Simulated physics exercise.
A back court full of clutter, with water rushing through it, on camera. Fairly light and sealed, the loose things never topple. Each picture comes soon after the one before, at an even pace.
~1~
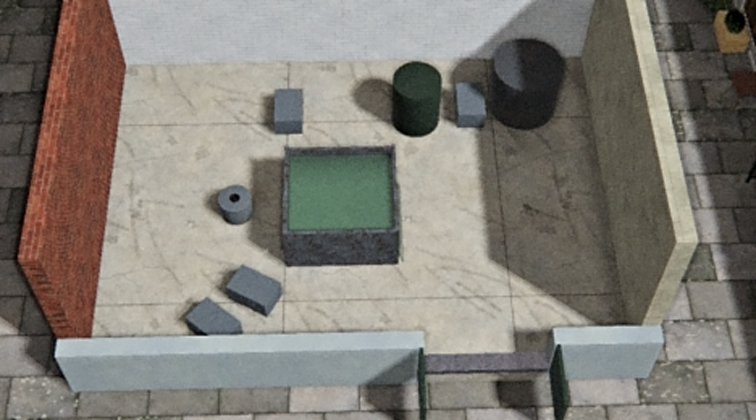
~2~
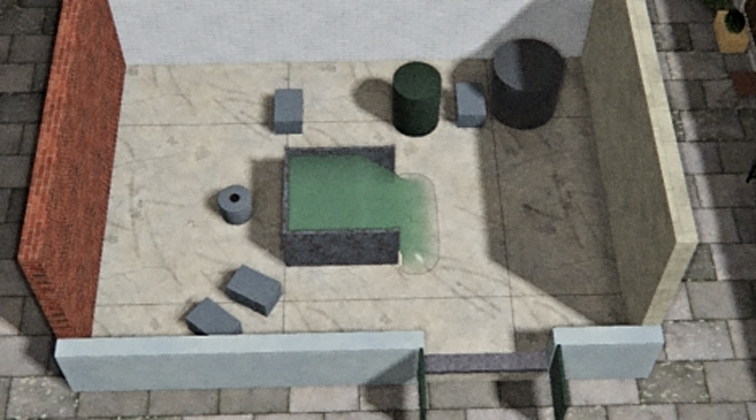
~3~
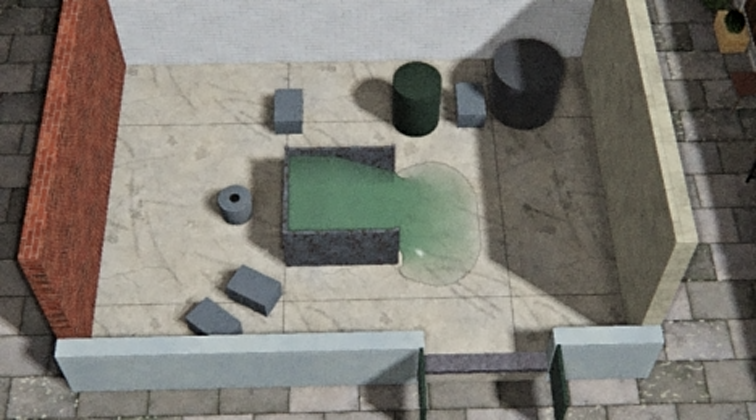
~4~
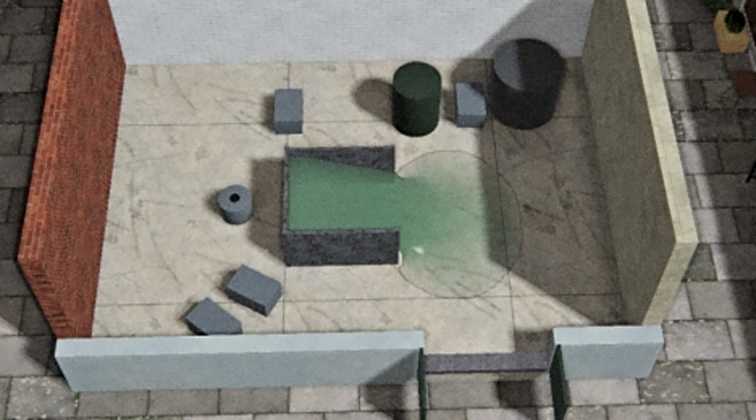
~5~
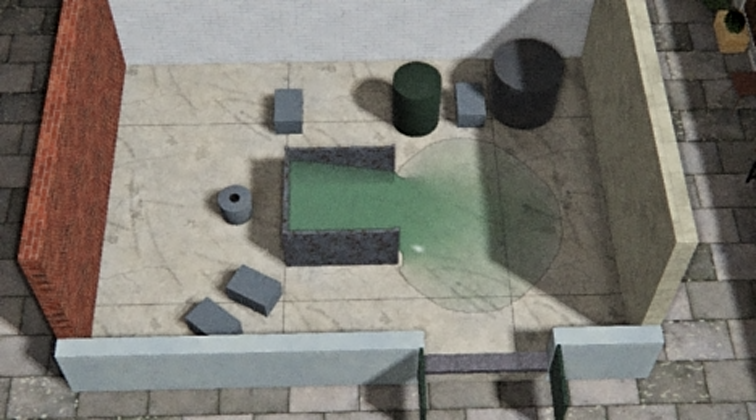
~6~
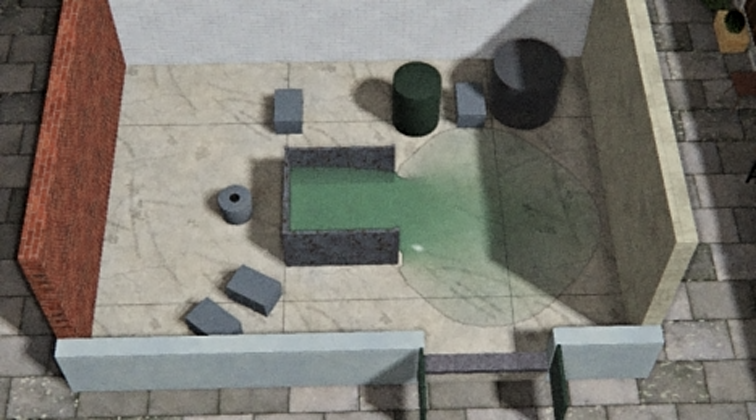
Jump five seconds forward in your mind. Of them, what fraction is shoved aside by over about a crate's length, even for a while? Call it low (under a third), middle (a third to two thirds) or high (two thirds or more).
Low.
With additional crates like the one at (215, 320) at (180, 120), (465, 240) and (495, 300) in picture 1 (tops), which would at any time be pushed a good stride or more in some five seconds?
Here's how it goes: Never gets far, sent far off, and lastly sent far off.
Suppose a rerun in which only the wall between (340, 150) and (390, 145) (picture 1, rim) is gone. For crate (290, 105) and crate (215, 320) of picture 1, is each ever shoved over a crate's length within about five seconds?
Taking them in order, covered the distance and short of it.
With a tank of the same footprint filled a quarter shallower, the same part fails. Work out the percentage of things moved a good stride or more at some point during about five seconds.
About 0 %.
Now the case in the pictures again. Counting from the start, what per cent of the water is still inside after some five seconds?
About 92 percent.
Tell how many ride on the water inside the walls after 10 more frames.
It works out to 0.
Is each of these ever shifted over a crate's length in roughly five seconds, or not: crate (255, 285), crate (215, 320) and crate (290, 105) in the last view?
Successively: Never went far, never went far, never went far.
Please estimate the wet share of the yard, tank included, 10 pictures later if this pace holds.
Roughly 40 %.
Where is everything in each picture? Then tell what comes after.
In the first picture, a crate at (213, 320), on the bottom; a tub at (235, 198) rests on the ground; 0 of 5 have shifted.
In the second picture, a crate at (213, 320) rests on the ground; a tub at (235, 198) rests on the ground; 0 of 5 have shifted.
In the third picture, a crate at (213, 320) rests on the ground; a tub at (235, 198), on the bottom; 0 of 5 have shifted.
In the fourth picture, a crate at (213, 320), on the bottom; a tub at (235, 198), on the bottom; 0 of 5 have shifted.
In the fifth picture, a crate at (213, 320) rests on the ground; a tub at (235, 198), on the bottom; 0 of 5 have shifted.
In the sixth picture, a crate at (213, 320) rests on the ground; a tub at (235, 198) rests on the ground; 0 of 5 have shifted.
A moment on, 0 of 5 are well off their spots; 0 afloat.
Next, 0 of 5 are well off their spots; 0 afloat.
Later, 1 of 5 are well off their spots; 0 afloat.
In the end, 1 of 5 are well off their spots, and 1 have been at some point; 0 afloat.
